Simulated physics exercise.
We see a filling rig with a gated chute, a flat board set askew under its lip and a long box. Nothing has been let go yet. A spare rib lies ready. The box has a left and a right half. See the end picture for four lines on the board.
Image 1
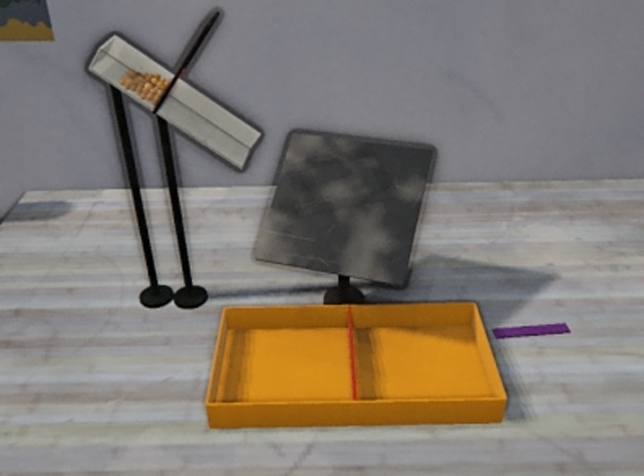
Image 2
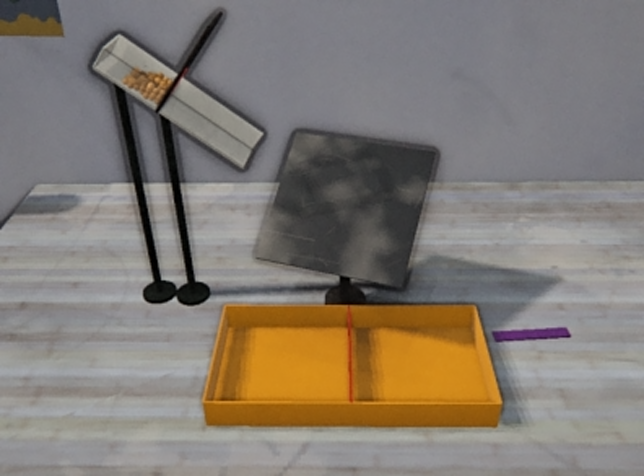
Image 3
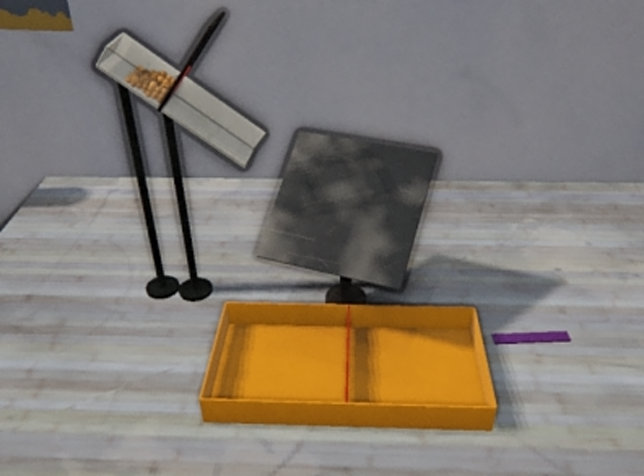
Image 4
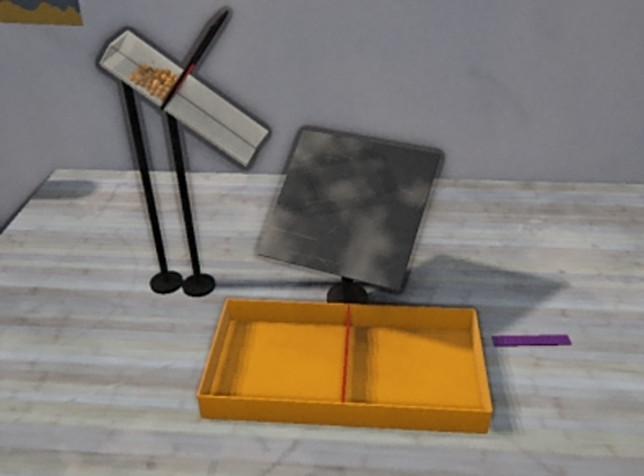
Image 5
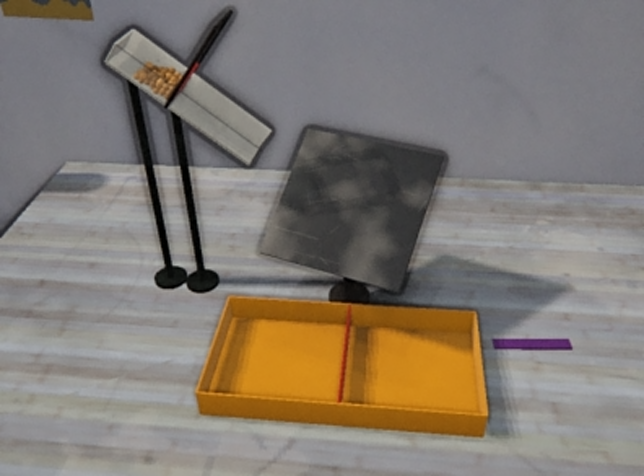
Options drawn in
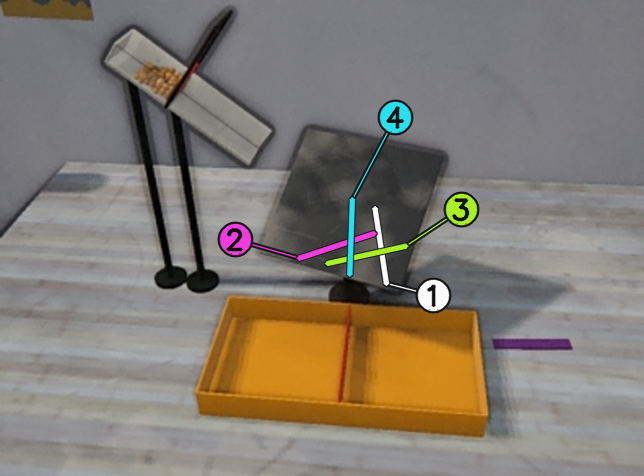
An orange open box with a thin red divider sits on a pale, streaky wooden tabletop against a grey wall, seen from the front and slightly above. Behind it stands a tilted dark grey board, with a sloping pale chute of tan beads behind a gate on two black posts at left, and a purple strip at right. Nothing on the table moves; only the camera drifts slightly, shifting the view.
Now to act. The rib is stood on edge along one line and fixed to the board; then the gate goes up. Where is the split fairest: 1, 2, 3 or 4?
1.
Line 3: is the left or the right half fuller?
Left.
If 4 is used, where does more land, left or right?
More lands on the left.
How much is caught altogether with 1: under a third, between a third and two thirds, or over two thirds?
Line 1 gives between a third and two thirds.
On the marked copy, line 1 from (375, 208) to (386, 283); line 2 from (374, 233) to (299, 258); line 3 from (405, 246) to (327, 263); line 4 from (352, 199) to (349, 274).
For line 1, of what is caught, close to half in the left half, close to half in the right.
For line 2, of what is caught, all but a few in the left half, a small share in the right.
For line 3, of what is caught, the bulk in the left half, a small share in the right.
For line 4, of what is caught, all but a few in the left half, a small share in the right.
